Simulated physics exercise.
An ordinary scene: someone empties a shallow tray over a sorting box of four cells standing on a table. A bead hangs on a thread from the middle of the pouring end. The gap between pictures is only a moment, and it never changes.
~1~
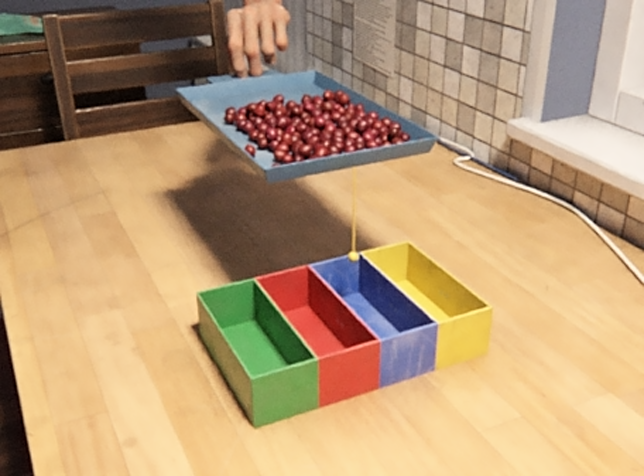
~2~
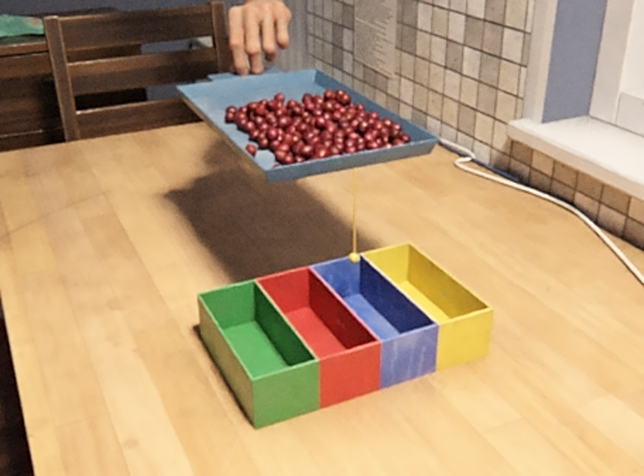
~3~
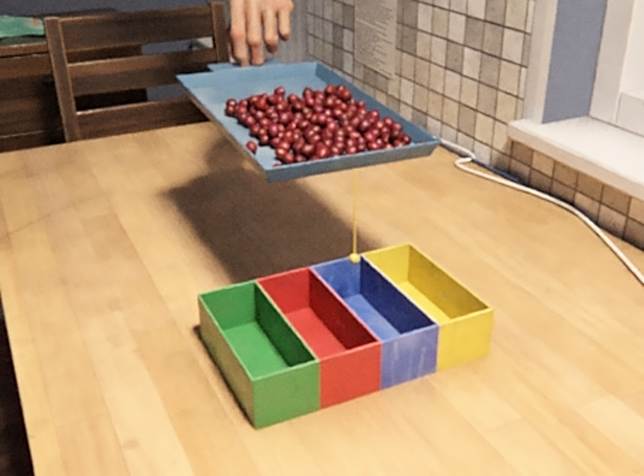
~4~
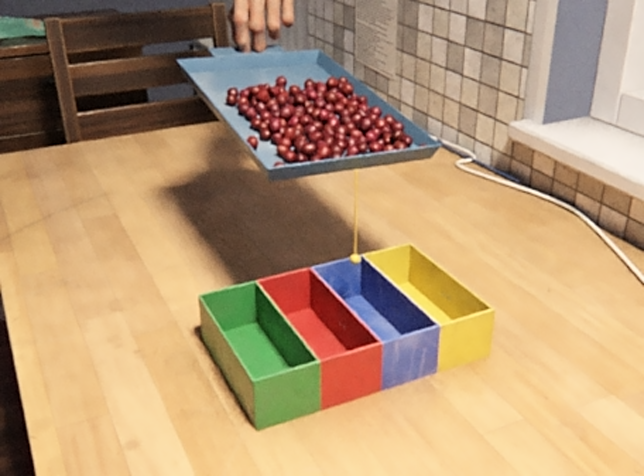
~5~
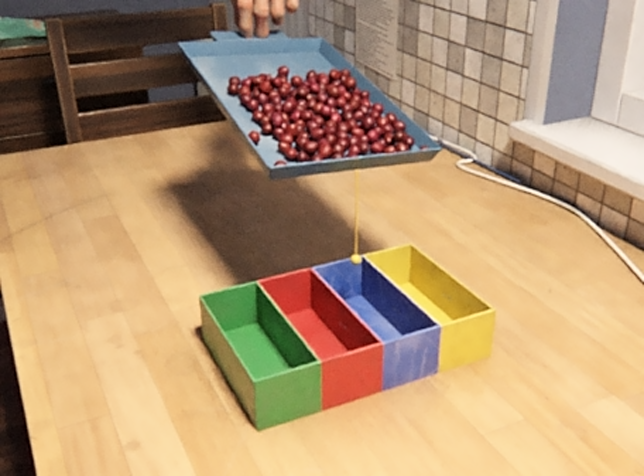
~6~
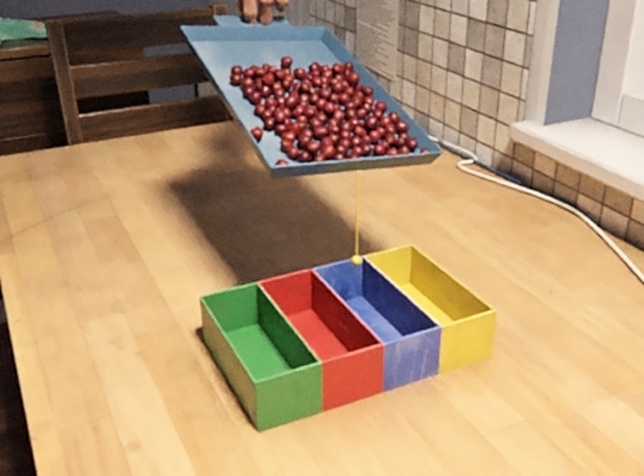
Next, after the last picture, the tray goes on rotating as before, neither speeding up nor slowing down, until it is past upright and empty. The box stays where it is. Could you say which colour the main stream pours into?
It pours into the yellow cell.
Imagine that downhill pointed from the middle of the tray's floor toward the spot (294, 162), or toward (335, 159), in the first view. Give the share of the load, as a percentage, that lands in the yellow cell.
Shares, approx.: 0 %, then 20 %.
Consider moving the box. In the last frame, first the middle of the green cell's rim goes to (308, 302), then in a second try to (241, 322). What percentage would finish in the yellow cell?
Trial 1: 30 percent; trial 2: 40 percent.
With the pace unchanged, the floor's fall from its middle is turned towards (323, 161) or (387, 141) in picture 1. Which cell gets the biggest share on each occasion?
At the first place red, at the second yellow.
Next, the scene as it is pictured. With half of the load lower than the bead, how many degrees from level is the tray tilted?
Somewhere near 105°.
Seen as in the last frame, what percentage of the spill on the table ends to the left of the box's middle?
I reckon around 0 per cent.
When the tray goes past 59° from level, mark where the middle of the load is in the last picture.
(367, 99).
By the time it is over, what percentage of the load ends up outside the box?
About 40 per cent.
Soon after the last picture, tray tipped steeply; nearly all on the tray; a stray few in the yellow cell; a stray few falling or outside the box.
A little later, tray tipped right over; about two thirds on the tray; a small part in the yellow cell; a stray few in the blue cell; about a third falling or outside the box.
Later still, tray tipped past a quarter turn; about a third in the yellow cell; about a quarter in the blue cell; a small part in the red cell; about a third falling or outside the box.
At rest, tray tipped past a quarter turn; about a third in the yellow cell; about a quarter in the blue cell; a small part in the red cell; none in the green cell; about a third outside the box.
